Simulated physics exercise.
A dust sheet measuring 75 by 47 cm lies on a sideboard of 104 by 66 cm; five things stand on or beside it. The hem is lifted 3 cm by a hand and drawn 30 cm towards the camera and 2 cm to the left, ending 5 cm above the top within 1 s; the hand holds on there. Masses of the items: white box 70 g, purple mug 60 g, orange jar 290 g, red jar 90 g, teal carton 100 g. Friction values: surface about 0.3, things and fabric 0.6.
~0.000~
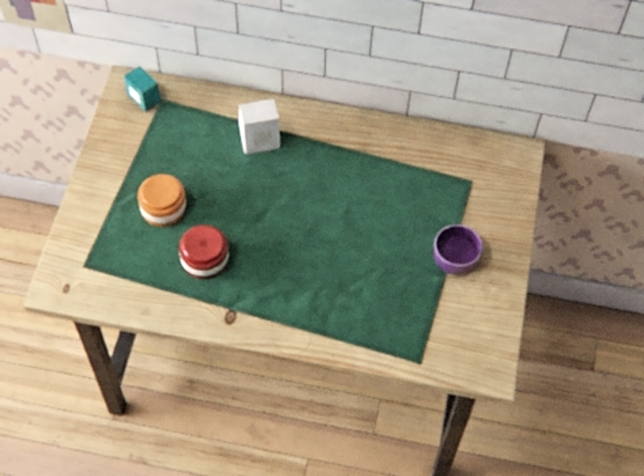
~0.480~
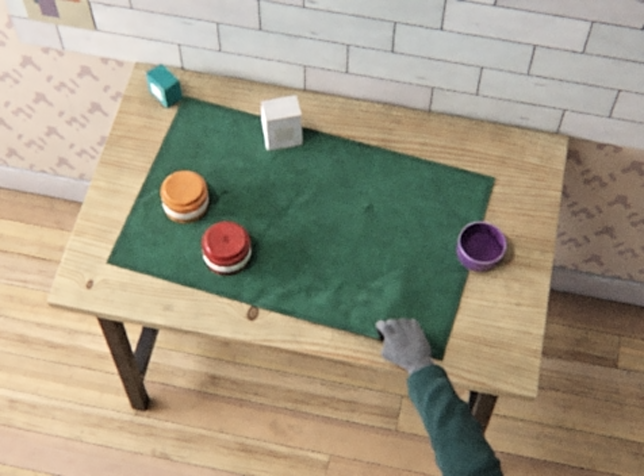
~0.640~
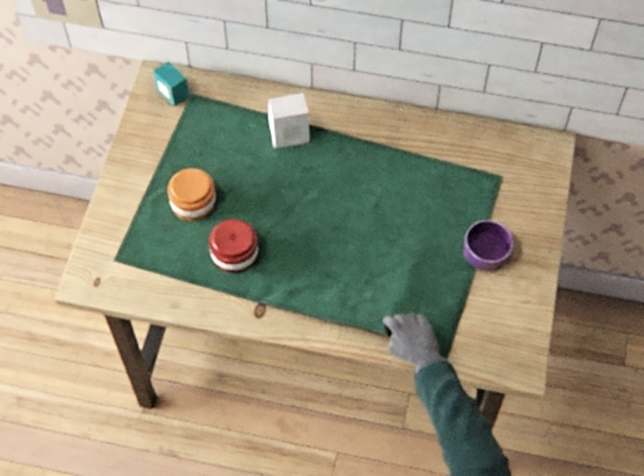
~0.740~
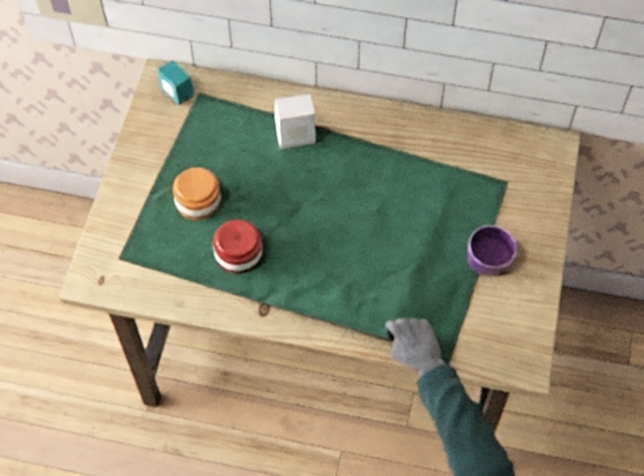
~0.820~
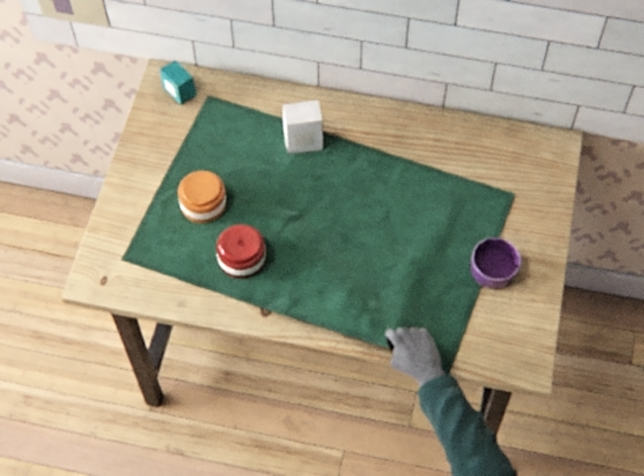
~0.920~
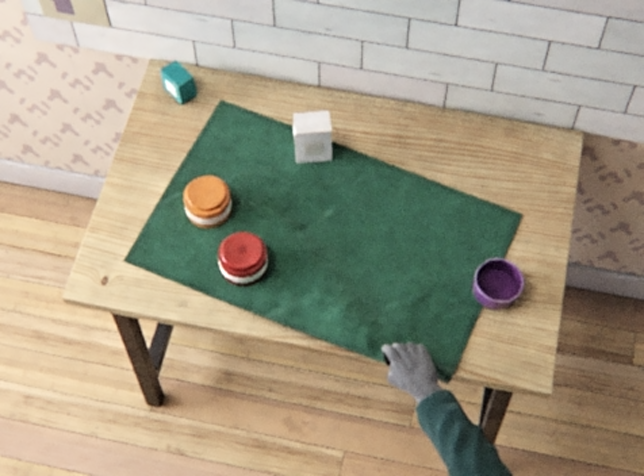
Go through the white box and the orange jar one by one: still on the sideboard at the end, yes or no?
White box - yes; orange jar - yes.
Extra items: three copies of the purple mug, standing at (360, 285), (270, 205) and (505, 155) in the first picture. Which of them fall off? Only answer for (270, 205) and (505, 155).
Still on top, still on top.
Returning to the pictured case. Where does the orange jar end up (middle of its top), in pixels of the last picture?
Check near (241, 246) - that's where it comes to rest.
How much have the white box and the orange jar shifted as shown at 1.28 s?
About: White box 20 cm, orange jar 10 cm.
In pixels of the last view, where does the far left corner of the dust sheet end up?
It settles at roughly (297, 155).
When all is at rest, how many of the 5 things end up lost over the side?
The count is 1.
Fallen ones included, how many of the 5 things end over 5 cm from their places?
The total comes out at 4.
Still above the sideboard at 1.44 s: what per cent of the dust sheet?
I'd estimate close to 65 per cent.
After 1.1 s, 90 % of the dust sheet is still over the top; white box 14 cm off its start, orange jar 7 cm off its start, purple mug 21 cm off its start.
After 1.3 s, 80 % of the dust sheet is still over the top; white box 22 cm off its start, orange jar 12 cm off its start, purple mug 32 cm off its start.
After 1.4 s, 65 % of the dust sheet is still over the top; white box 28 cm off its start at (362, 199), orange jar 17 cm off its start at (238, 239), purple mug over the edge.
After 1.6 s, 65 % of the dust sheet is still over the top; white box 31 cm off its start, orange jar 18 cm off its start, purple mug over the edge.
After 3.2 s, 60 % of the dust sheet is still over the top; white box 31 cm off its start at (368, 210), orange jar 19 cm off its start at (241, 246), purple mug over the edge, red jar 22 cm off its start at (256, 329).
